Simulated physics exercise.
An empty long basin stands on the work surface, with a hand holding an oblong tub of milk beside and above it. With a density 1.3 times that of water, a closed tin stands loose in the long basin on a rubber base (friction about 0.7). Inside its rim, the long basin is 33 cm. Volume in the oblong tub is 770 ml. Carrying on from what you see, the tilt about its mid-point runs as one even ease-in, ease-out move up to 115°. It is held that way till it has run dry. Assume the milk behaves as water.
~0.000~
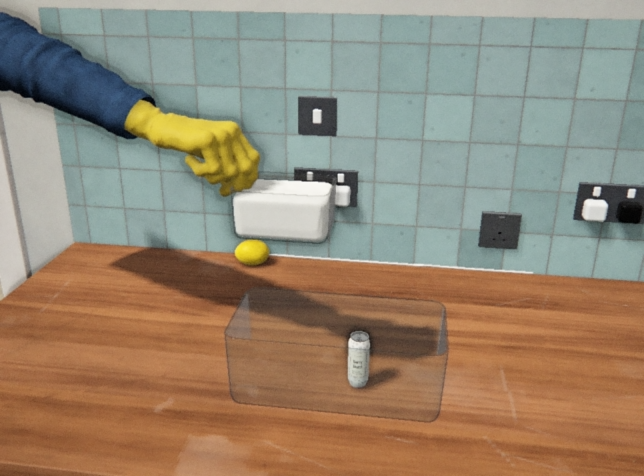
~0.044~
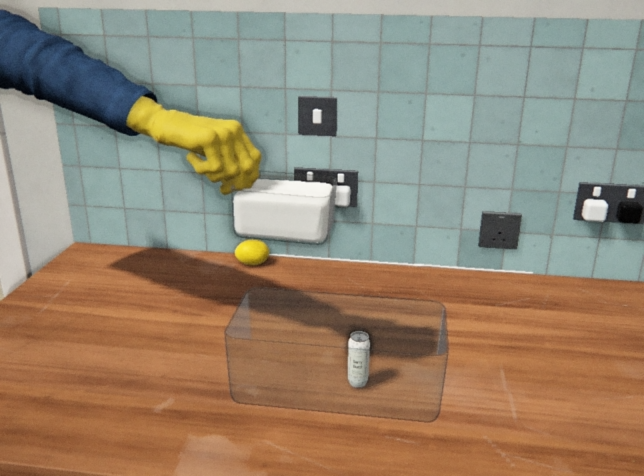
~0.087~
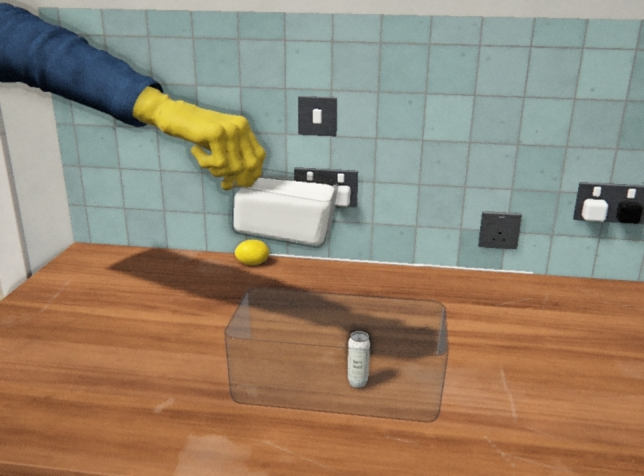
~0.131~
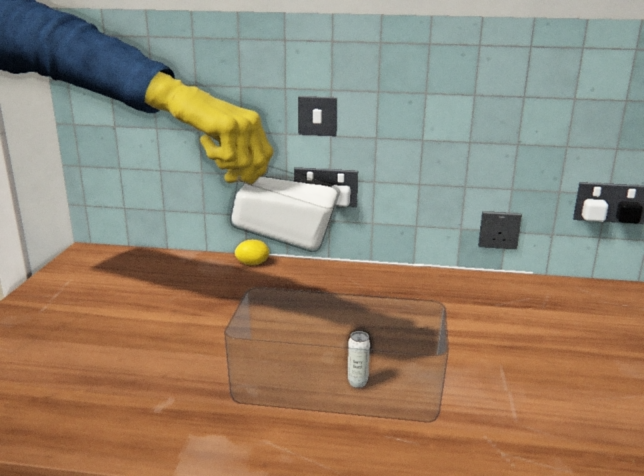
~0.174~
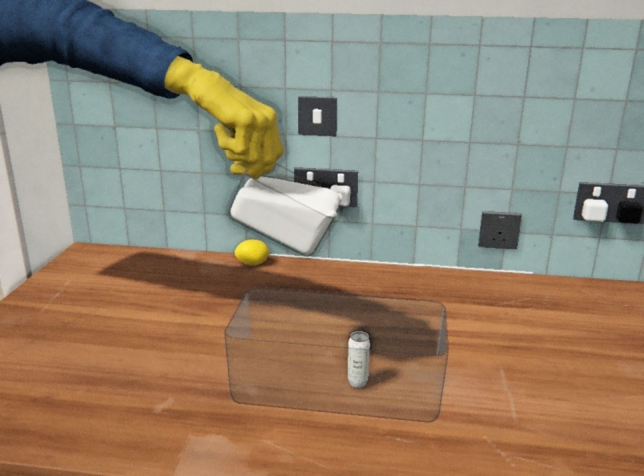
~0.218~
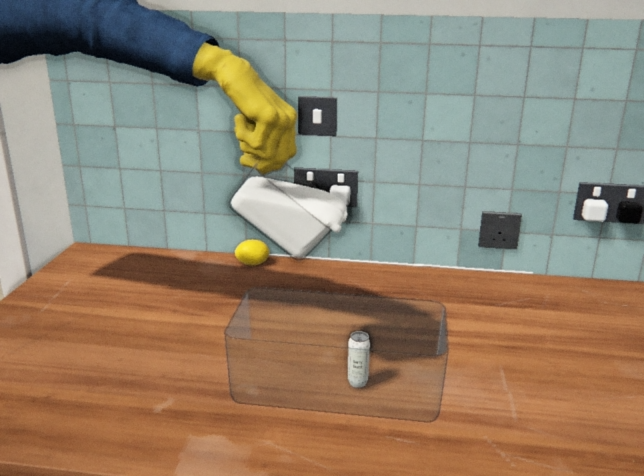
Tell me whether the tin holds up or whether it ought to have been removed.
My bet is it never capsizes.
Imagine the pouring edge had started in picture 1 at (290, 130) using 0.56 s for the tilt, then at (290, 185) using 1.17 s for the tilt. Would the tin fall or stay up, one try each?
In the first try it comes down; in the second it remains standing.
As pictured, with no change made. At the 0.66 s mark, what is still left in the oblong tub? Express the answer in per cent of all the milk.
1 per cent or so.
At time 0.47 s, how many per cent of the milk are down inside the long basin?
About 34 per cent.
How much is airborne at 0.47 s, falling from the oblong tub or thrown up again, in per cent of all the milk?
52 %.
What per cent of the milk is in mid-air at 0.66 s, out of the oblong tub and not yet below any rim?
Roughly 10 %.
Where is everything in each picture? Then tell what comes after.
In the first picture, tilt 0°; pouring edge (332, 187); surface from (240, 187) to (331, 192); the long basin's rim runs from (237, 311) to (446, 328); the tin's top is at (359, 339).
In the second picture, tilt 2°; pouring edge (333, 189); surface from (241, 186) to (332, 192).
In the third picture, tilt 7°; pouring edge (335, 193); surface from (243, 185) to (333, 194).
In the fourth picture, tilt 15°; pouring edge (336, 200); surface from (243, 185) to (336, 197).
In the fifth picture, tilt 25°; pouring edge (337, 209); surface from (243, 187) to (339, 202); 2 per cent is over the edge.
In the sixth picture, tilt 38°; pouring edge (336, 220); surface from (242, 184) to (331, 206); 8 per cent is over the edge.
Then, 0.47 s in, the tilt is 108° and 13 per cent is still to pour; the tin stands where it began.
Then, 0.66 s in, the tilt is 115° and 1 per cent is still to pour; the tin stands where it began.
Then, 0.85 s in, the tilt is 115° and 0 per cent is still to pour; the tin stands where it began.
Then, 1.06 s in, the tilt is 115° and 0 per cent is still to pour; the tin stands where it began.
Finally, the tin stands where it began.
